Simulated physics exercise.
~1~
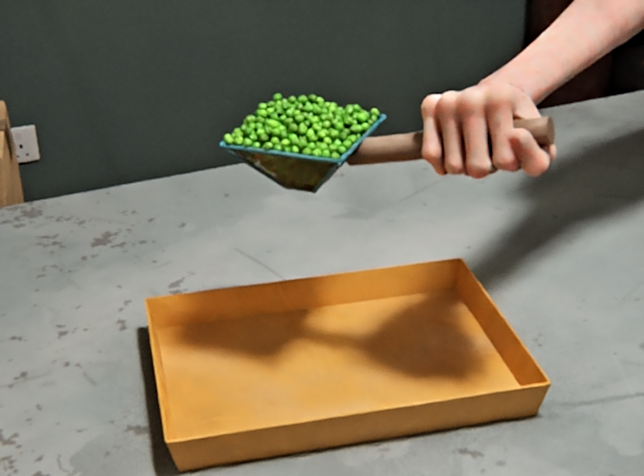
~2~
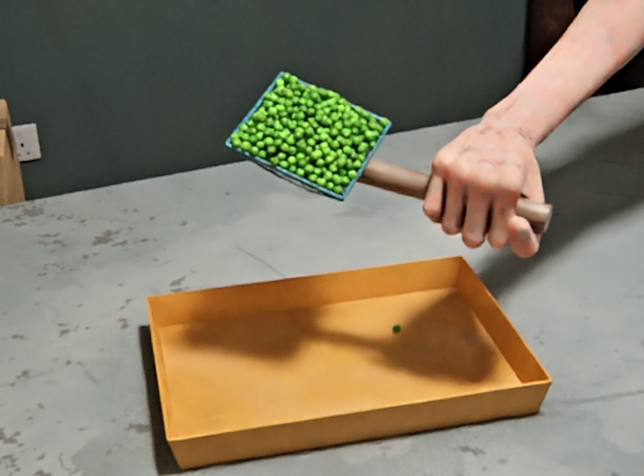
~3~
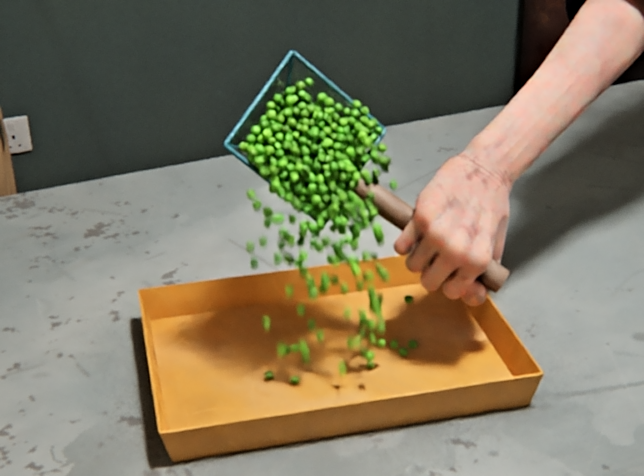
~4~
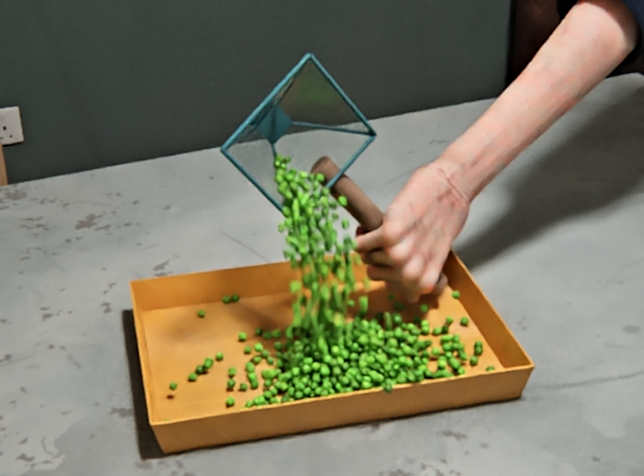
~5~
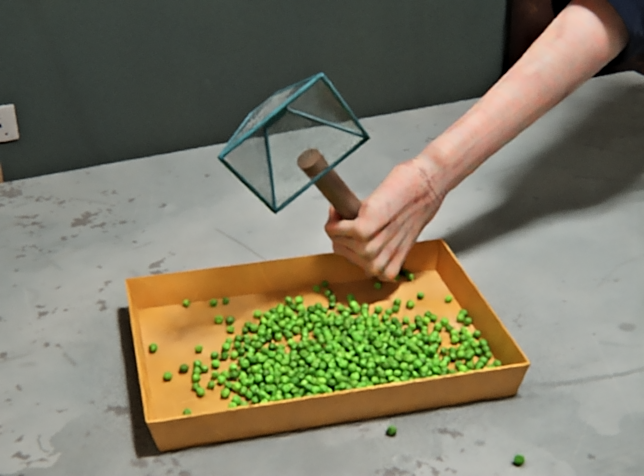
Green peas pour from a scoop tipped by a hand, spreading across an orange tray.
